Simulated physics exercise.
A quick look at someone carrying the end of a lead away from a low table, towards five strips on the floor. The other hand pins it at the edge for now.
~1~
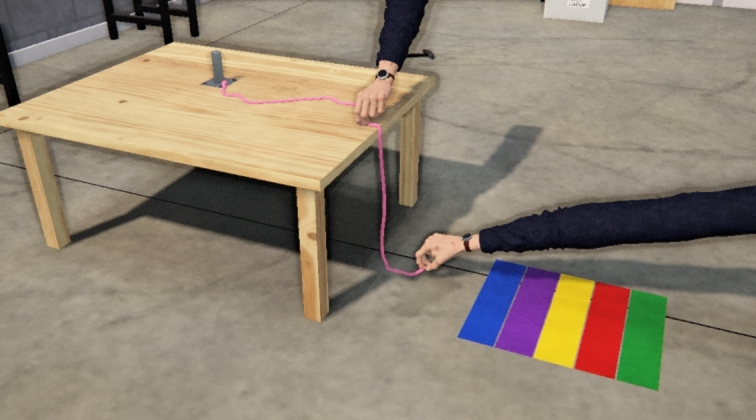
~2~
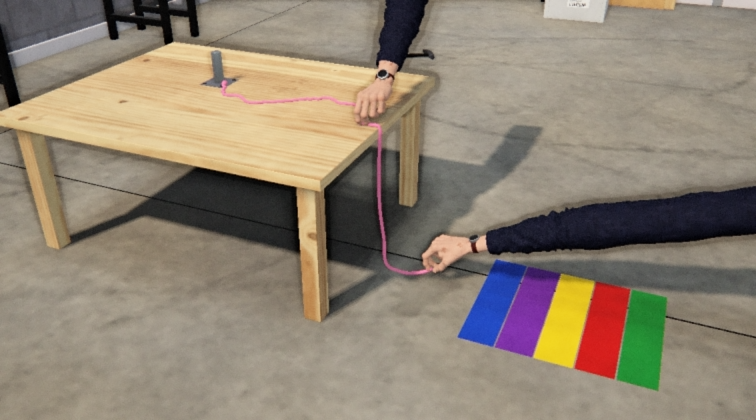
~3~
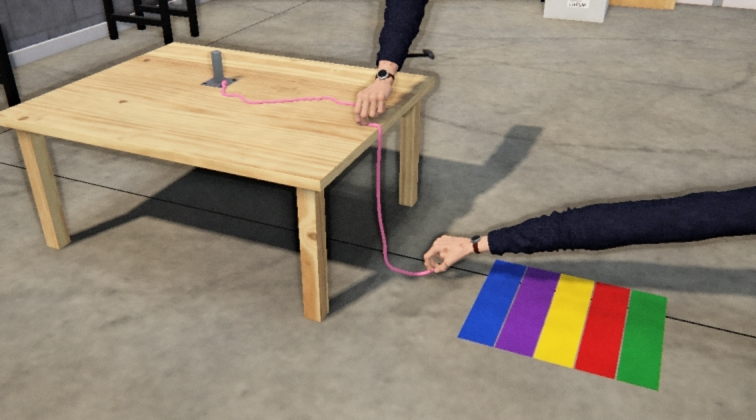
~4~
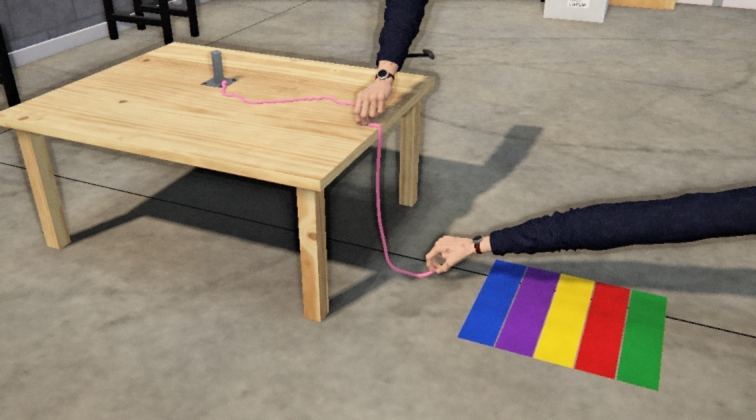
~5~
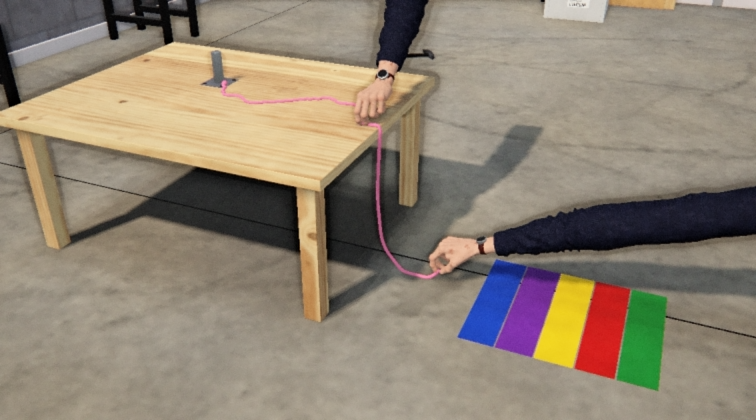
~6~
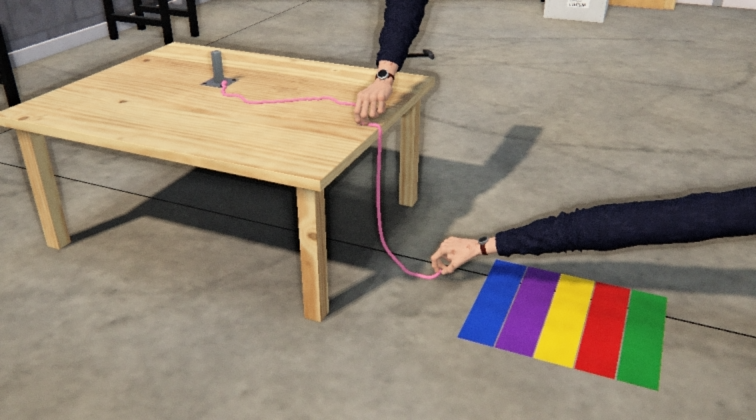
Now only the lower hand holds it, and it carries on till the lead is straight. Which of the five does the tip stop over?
The red one.
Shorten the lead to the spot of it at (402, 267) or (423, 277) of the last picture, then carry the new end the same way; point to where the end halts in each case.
In that order: (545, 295) and (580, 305).
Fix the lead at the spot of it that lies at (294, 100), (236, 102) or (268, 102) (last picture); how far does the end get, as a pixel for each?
About (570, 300), (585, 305) and (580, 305).
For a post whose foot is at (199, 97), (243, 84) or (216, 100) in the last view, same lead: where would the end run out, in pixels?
The places are (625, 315), (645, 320) and (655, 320).
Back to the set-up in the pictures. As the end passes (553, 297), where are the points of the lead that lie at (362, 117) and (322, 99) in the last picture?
Near (393, 153) and (346, 110).
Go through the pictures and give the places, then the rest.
End (425, 267); blue (482, 326); purple (519, 335); yellow (558, 345); red (598, 355); green (640, 366), in the first picture.
End (432, 269); lead through (224, 92) (278, 102) (339, 103) (365, 124) (379, 185) (384, 252), in the second picture.
End (434, 269), in the third picture.
End (435, 270); lead through (224, 92) (278, 102) (339, 103) (365, 124) (378, 184) (386, 252), in the fourth picture.
End (439, 270), in the fifth picture.
End (441, 271); lead through (224, 92) (278, 102) (339, 103) (365, 124) (378, 184) (389, 253), in the sixth picture.
Early on, end near (553, 297); over yellow.
Midway, end near (589, 306); over red.
At the end of the slack, end near (613, 311); over red. It halts on the red strip.
